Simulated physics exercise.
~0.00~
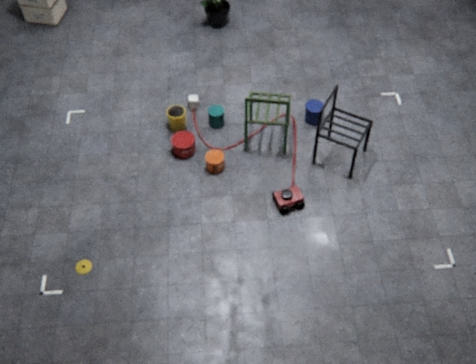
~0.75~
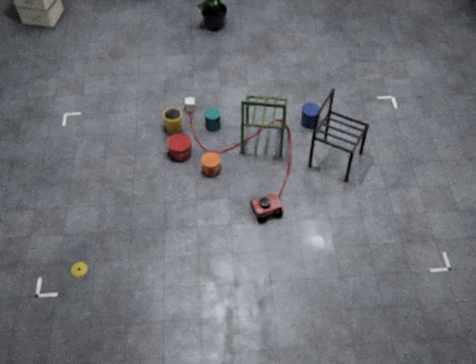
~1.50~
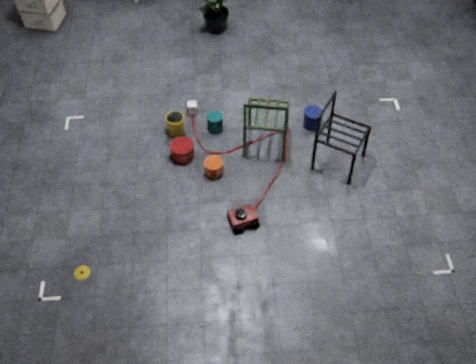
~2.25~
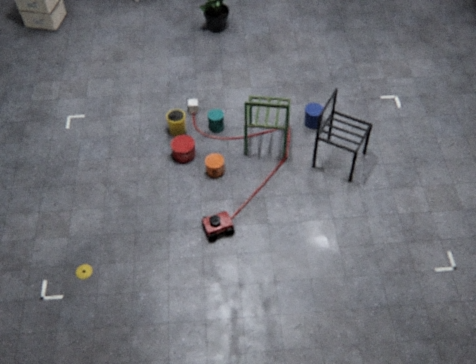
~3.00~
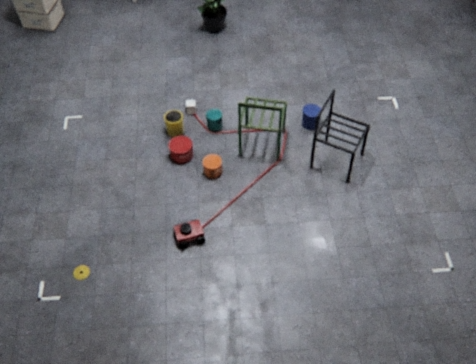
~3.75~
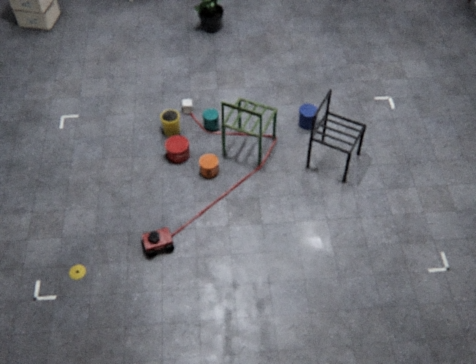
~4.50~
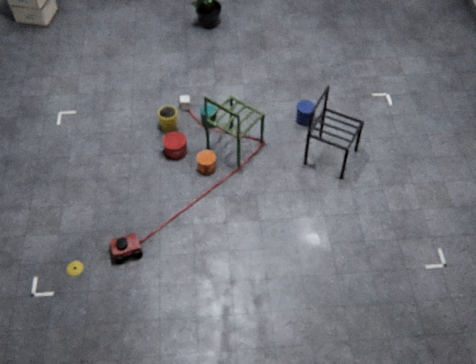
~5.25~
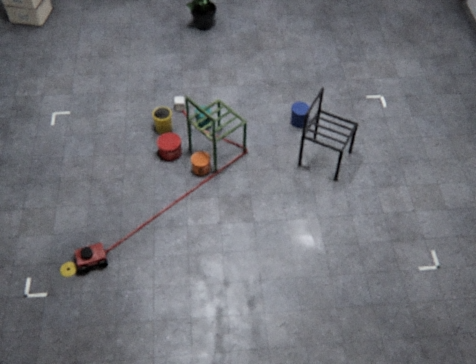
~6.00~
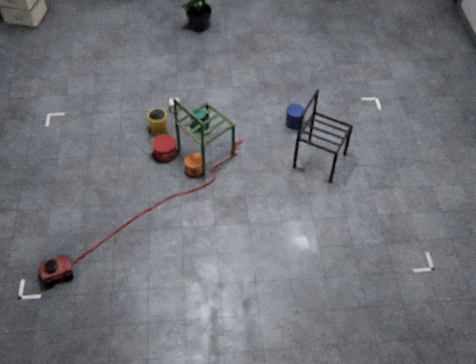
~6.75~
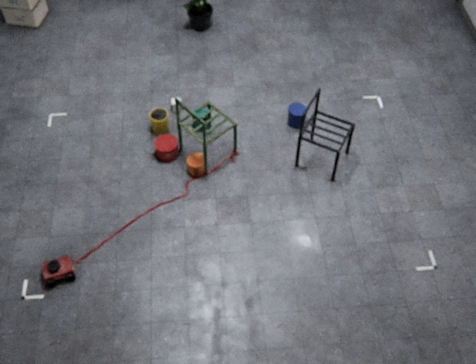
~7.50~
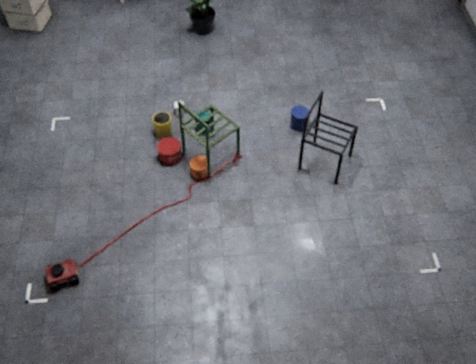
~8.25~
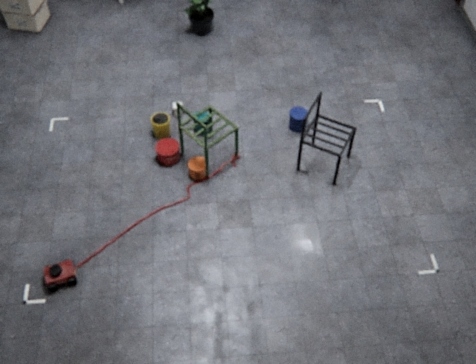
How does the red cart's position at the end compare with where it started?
The cart starts right of centre, just below the chairs, and ends at the lower left, by the white corner mark.
